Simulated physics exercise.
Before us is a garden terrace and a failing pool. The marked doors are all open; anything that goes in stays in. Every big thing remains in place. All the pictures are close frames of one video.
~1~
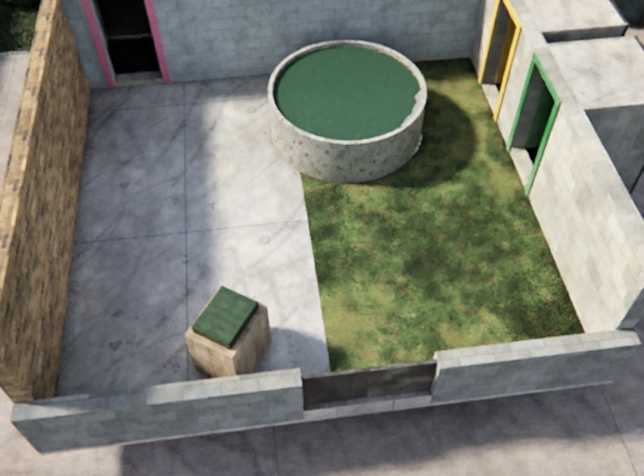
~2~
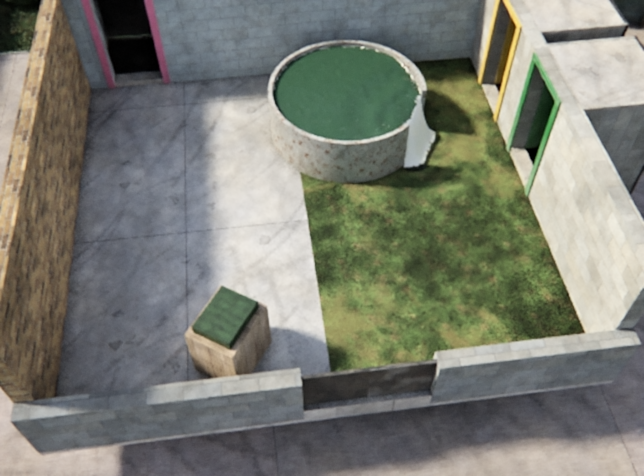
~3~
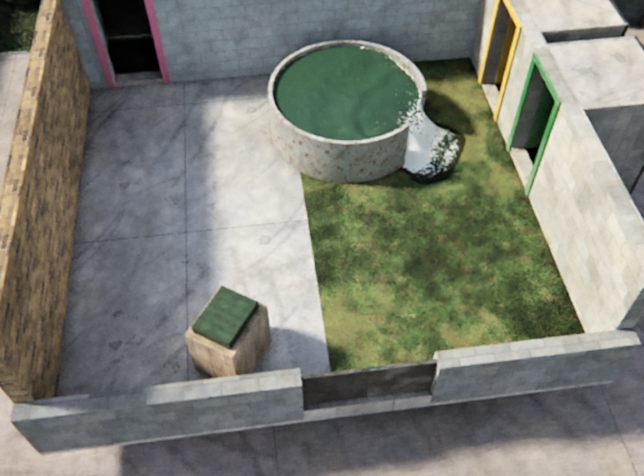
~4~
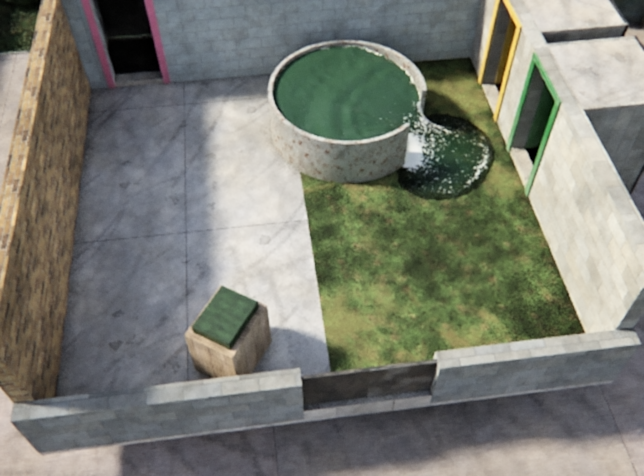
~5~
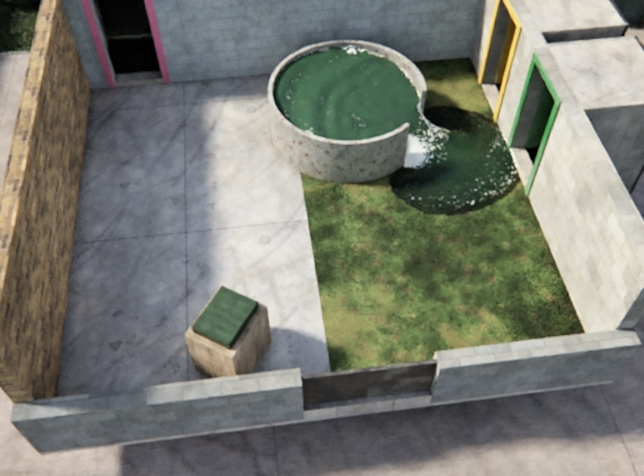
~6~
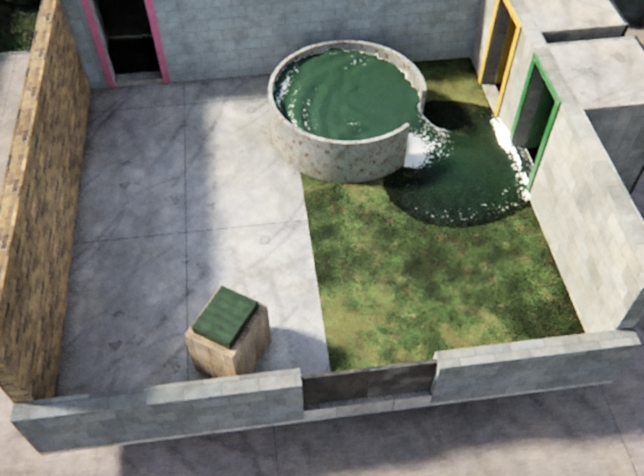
The video shows a walled terrace with a round stone tank of green water, which pours through a gap in the tank's right side and spreads across the grass to the wall beside the green-framed doorway.
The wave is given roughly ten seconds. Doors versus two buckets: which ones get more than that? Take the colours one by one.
In order: The yellow door will go over two buckets; the green door will go over two buckets; the pink door will keep to two buckets.
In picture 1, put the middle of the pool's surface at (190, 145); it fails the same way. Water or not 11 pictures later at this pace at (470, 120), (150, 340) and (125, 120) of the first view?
I'd say still dry for the first, still dry for the second and still dry for the third.
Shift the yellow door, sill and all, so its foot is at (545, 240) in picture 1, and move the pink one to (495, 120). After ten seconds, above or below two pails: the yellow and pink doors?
For yellow it ends up above, and for pink it ends up above.
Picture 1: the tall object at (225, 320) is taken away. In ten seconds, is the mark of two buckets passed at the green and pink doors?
Outcome: Green admits too much; pink admits too little.
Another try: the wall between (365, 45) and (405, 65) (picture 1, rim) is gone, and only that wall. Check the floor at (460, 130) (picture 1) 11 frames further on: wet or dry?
Soaked.
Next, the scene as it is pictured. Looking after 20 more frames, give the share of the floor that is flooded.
I make it 35 per cent.
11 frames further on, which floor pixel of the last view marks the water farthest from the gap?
Close to (594, 358), I think.
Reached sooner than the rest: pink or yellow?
Answer: The one in yellow.
A moment on, water covers 15 % of the floor; the yellow door under two buckets in, the green door far over two buckets in, the pink door not reached.
Next, water covers 25 % of the floor; the yellow door over two buckets in, the green door far over two buckets in, the pink door not reached.
Then, water covers 35 % of the floor; the yellow door over two buckets in, the green door far over two buckets in, the pink door not reached.
Later, water covers 55 % of the floor; the yellow door far over two buckets in, the green door far over two buckets in, the pink door not reached.
In the end, water covers 90 % of the floor; the yellow door far over two buckets in, the green door far over two buckets in, the pink door not reached.
